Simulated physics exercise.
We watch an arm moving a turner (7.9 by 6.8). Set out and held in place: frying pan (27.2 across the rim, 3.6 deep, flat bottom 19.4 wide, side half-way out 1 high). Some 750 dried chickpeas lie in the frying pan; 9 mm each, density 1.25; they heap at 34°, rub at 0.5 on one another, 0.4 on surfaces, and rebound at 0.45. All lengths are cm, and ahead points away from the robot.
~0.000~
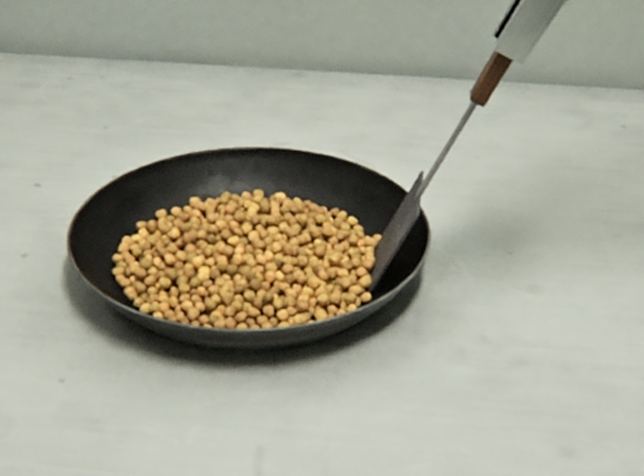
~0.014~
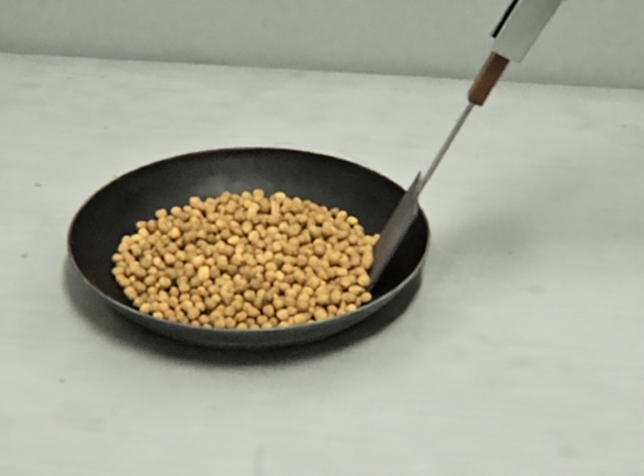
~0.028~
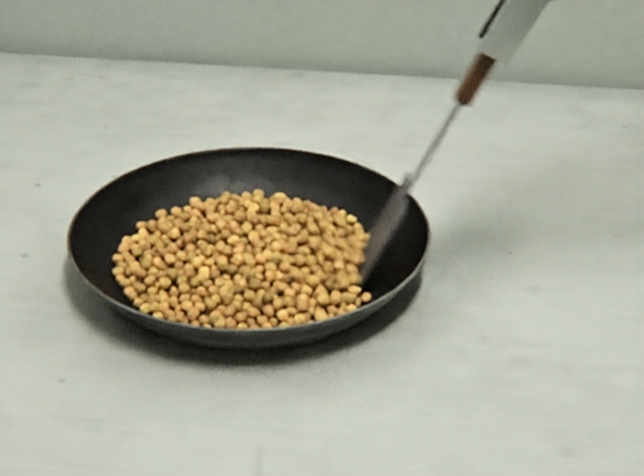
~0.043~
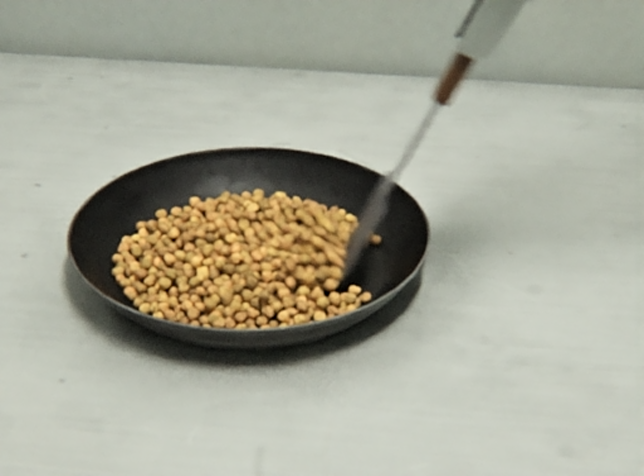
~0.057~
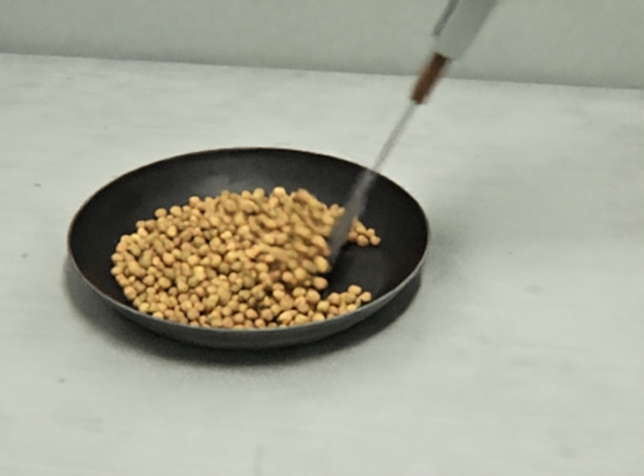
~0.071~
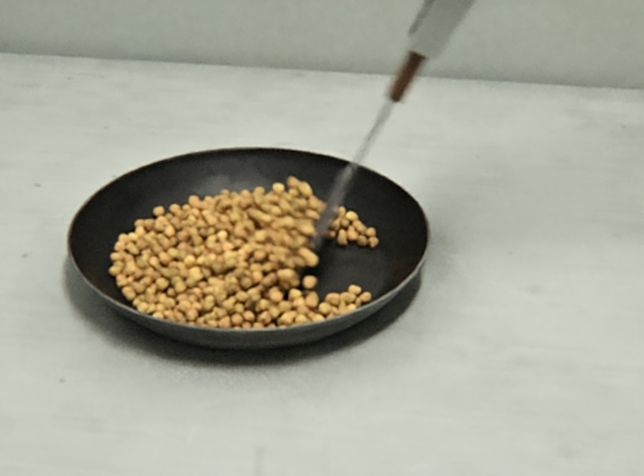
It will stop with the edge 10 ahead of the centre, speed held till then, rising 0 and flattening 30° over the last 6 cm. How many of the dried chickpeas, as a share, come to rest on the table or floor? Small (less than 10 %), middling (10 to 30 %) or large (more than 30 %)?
On the table or floor the share is middling, 10 to 30 %.
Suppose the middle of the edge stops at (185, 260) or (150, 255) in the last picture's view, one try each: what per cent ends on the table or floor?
About 0 and 5 per cent.
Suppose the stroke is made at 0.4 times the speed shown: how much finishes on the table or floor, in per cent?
About 5 per cent.
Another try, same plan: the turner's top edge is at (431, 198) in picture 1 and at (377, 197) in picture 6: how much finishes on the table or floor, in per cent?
About 10 per cent.
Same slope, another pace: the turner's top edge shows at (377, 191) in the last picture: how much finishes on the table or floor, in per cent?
Some 10 per cent.
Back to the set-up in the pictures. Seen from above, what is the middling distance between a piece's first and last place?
Some 5 cm.
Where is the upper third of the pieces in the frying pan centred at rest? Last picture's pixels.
Around (130, 236).
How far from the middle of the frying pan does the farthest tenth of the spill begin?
About 30 cm.
After 0.11 s, sloping 65°, highest piece 7 above the table; 749 in the frying pan.
After 0.15 s, sloping 57°, highest piece 8 above the table; 749 in the frying pan.
After 0.37 s, sloping 35°, highest piece 4 above the table; 638 in the frying pan, 110 on the table or floor, 1 on the blade or in flight.
After 1.42 s, sloping 35°, highest piece 4 above the table; 638 in the frying pan, 111 on the table or floor.
In the end, 638 in the frying pan, 111 on the table or floor. That is 15 % on the table or floor.
